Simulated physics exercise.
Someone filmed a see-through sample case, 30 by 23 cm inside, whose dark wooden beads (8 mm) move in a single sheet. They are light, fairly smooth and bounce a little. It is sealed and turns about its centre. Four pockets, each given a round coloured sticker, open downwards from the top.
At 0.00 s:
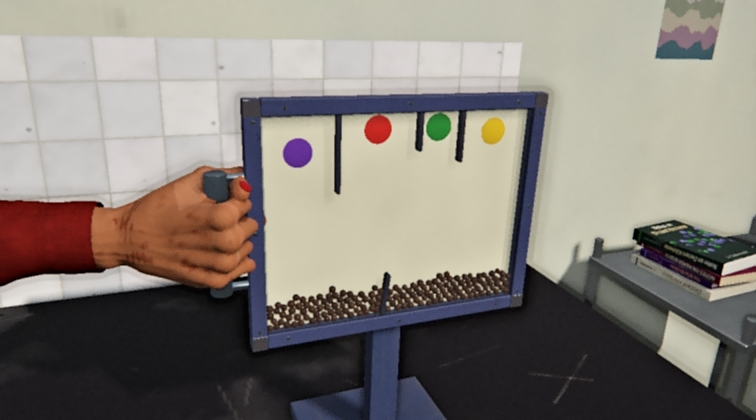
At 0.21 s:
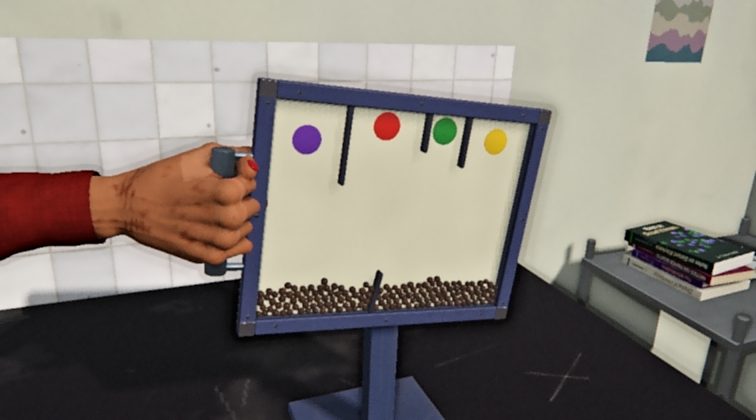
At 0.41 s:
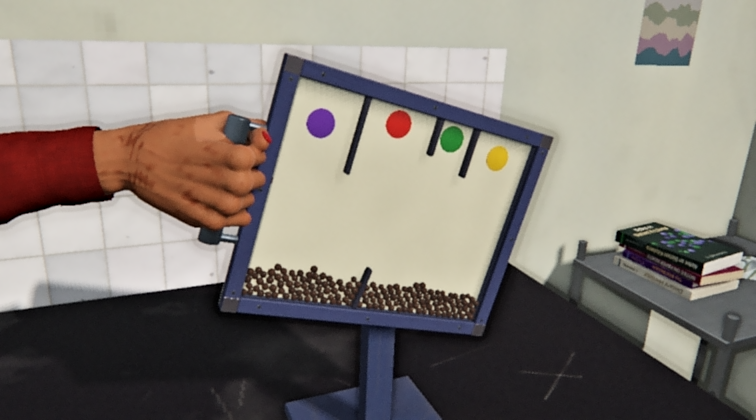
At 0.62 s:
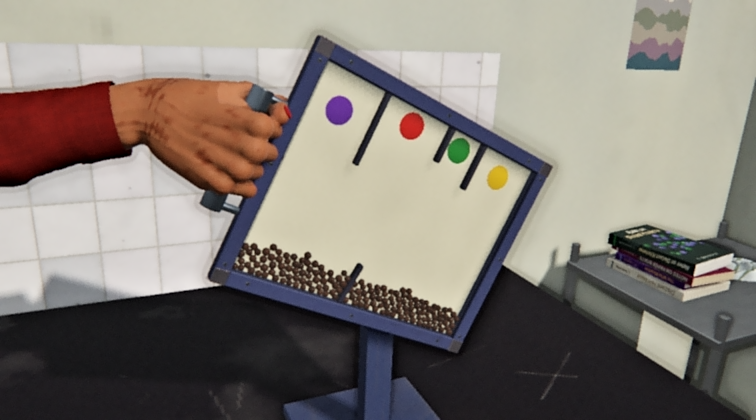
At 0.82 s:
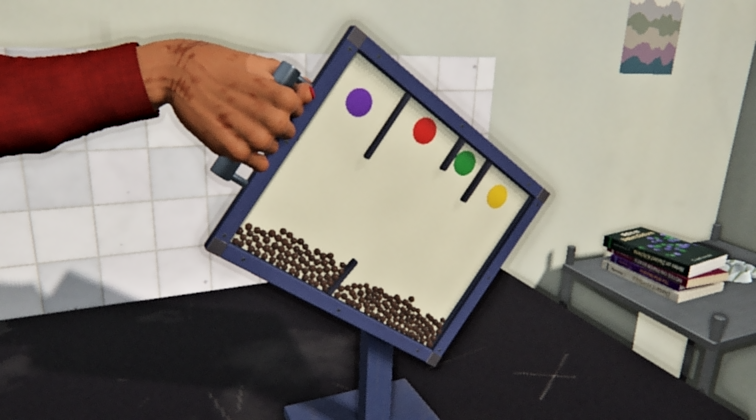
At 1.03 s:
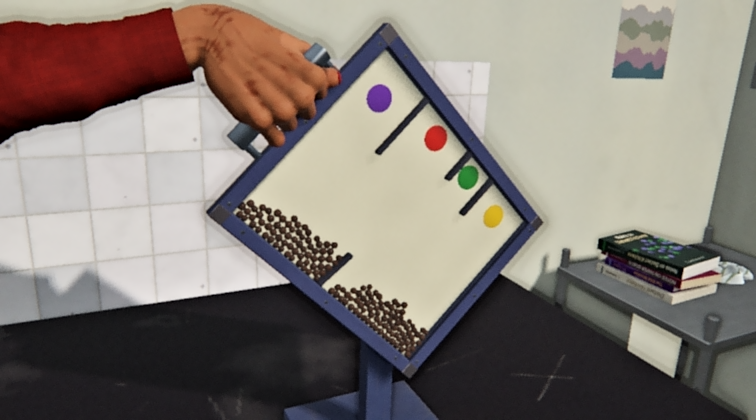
A hand turning a blue-framed clear case clockwise by its handle, dark beads shifting into sloping heaps either side of a short divider.
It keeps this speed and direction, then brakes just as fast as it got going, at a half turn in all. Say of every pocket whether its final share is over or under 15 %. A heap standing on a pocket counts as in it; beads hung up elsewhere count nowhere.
Red: Under; green: Over; yellow: Over; purple: Under 15 %.
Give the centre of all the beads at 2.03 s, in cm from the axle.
About 6 cm left and 8 cm below.
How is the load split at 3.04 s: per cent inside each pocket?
Red pocket: 0; green pocket: 0; yellow pocket: 35; purple pocket: 0.
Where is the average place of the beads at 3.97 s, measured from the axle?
About 11 cm left and 6 cm below.
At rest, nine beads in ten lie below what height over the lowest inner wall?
Roughly 10 cm.
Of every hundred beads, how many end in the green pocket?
Roughly 20 per cent.
After 3.04 s it has turned 140°, the beads' middle is 8 cm left of and 9 cm below the axle; inside pockets, yellow 35 %.
After 3.97 s it has turned 180°, the beads' middle is 11 cm left of and 6 cm below the axle; inside pockets, green 10 %, yellow 40 %.
Settled by 4.8 s, red 0 %, green 20 %, yellow 80 %, purple 0 %.
